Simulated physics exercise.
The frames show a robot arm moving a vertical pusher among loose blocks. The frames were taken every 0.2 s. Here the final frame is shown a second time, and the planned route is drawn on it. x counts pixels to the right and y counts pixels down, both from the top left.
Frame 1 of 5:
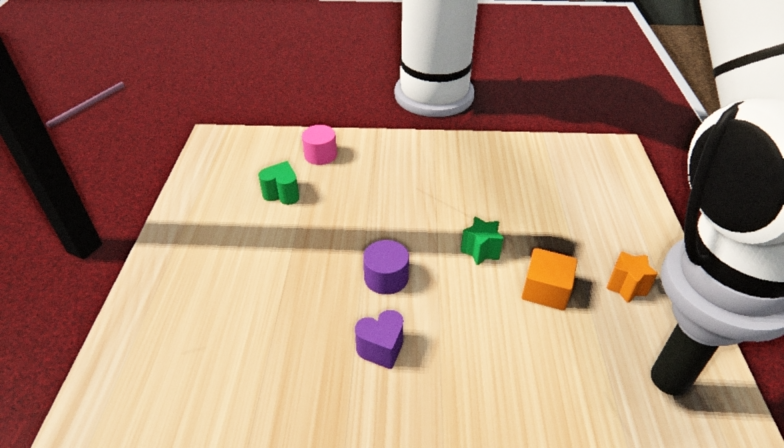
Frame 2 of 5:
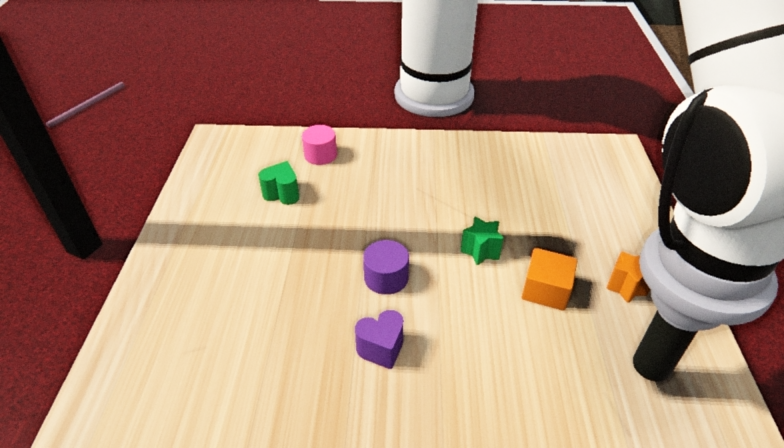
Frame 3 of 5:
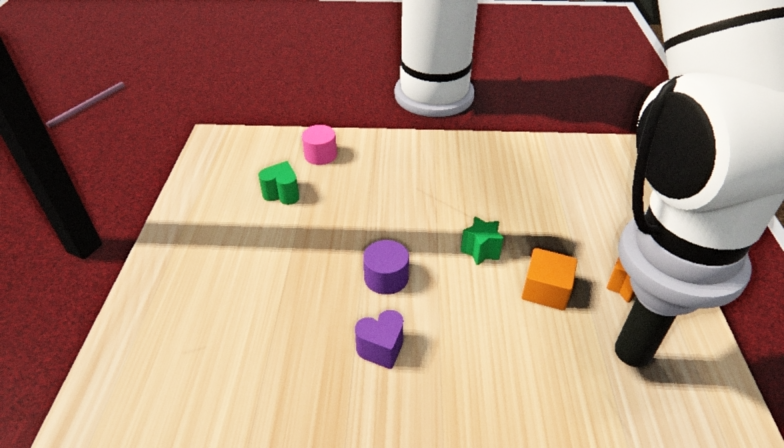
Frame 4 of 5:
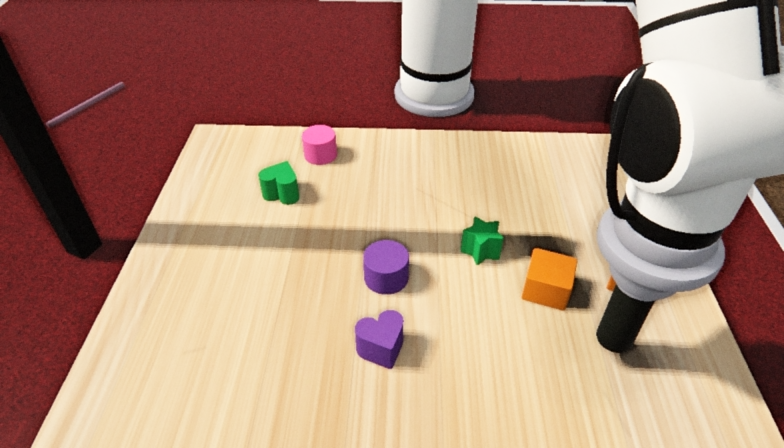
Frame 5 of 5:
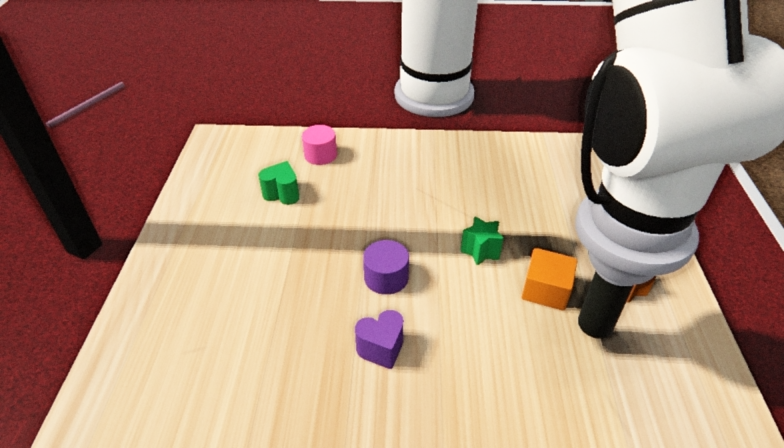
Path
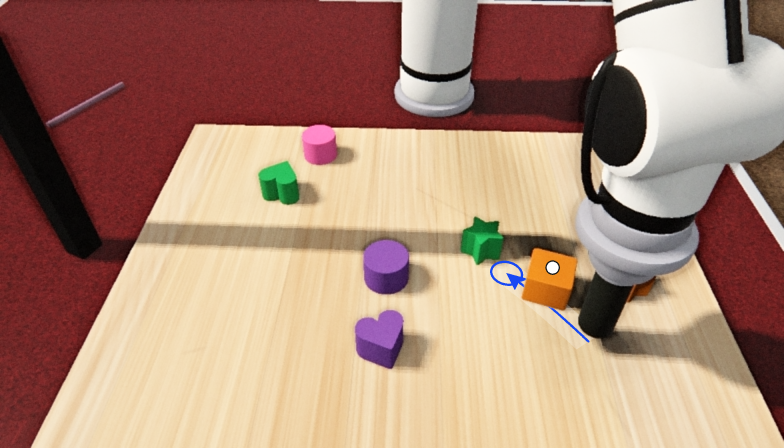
We see a robot arm at the right of a wooden board slide its black vertical pusher left and slightly upward, passing in front of an orange star and nearing an orange block, while the colourful blocks stay still.
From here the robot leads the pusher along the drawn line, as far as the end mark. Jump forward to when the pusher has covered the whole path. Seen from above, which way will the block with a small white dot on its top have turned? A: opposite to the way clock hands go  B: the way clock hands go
I choose B.
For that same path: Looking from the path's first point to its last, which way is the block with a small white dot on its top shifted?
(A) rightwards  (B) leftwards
My pick is A.
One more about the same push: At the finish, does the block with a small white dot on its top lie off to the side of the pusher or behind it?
That would be a yes.
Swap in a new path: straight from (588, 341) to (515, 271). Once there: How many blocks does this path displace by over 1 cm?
It displaces one.
The line goes from (588, 341) over (547, 304) to (507, 273); the dot is on the orange square.
On the path given first. One third of the way, pusher (565, 300); orange square (552, 263).
Two thirds of the way, pusher (537, 277); orange square (542, 244).
At the end, pusher (510, 257); green star block unmoved; orange square (539, 236), turned 25° clockwise.
